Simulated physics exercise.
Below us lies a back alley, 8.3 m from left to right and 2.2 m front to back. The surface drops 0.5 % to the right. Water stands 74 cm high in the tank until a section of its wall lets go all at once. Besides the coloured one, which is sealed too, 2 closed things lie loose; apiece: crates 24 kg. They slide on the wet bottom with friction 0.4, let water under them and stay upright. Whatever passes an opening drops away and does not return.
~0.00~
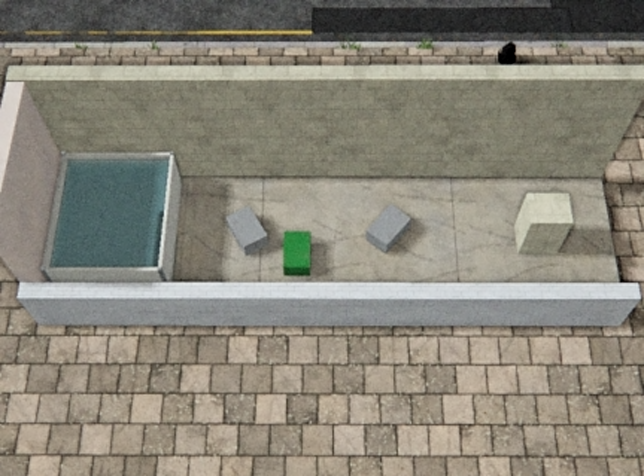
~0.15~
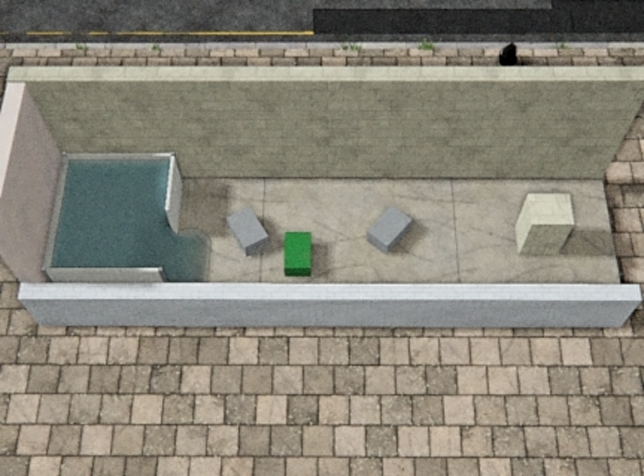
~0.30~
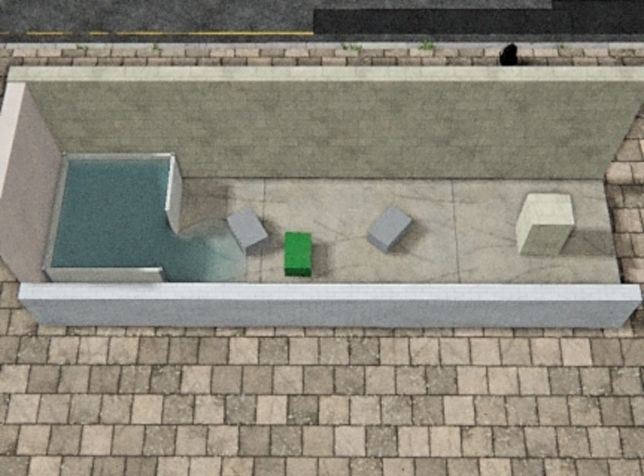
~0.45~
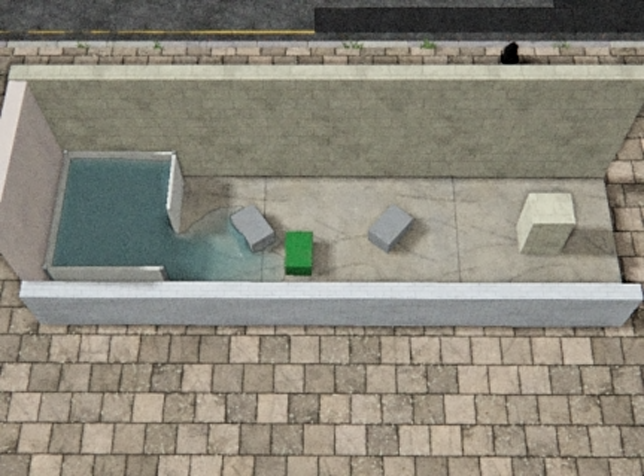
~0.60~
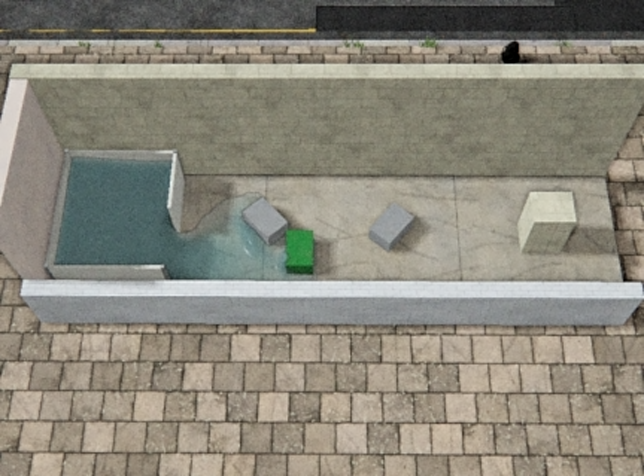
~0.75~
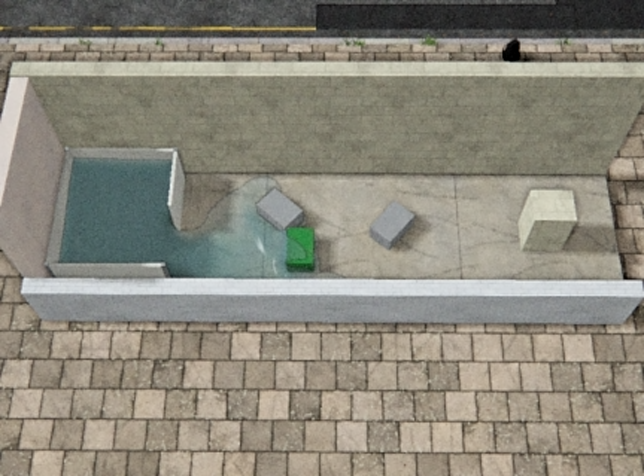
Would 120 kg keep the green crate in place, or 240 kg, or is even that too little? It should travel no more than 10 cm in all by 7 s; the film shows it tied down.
Verdict: Only the higher weight holds it.
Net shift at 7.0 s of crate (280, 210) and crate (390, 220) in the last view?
In turn: Gone out, 350 cm.
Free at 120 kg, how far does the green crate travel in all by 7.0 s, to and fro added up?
Some 100 cm in all.
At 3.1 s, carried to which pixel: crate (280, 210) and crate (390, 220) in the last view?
Around (521, 172) and (499, 212).
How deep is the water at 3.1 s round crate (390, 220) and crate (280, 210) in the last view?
About 12 and 16 cm.
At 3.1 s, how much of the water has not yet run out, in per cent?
About 96 per cent.
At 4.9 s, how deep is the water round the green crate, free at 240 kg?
Roughly 11 cm.
After 1.4 s the green crate would be 20 cm from its start with 120 kg and 0 cm from its start with 240 kg; 17 cm of water round it then.
After 3.1 s the green crate would be 101 cm from its start with 120 kg and 0 cm from its start with 240 kg; 13 cm of water round it then.
After 4.9 s the green crate would be 101 cm from its start with 120 kg and 0 cm from its start with 240 kg; 11 cm of water round it then.
After 7.0 s the green crate would be 101 cm from its start with 120 kg and 0 cm from its start with 240 kg; 7 cm of water round it then.
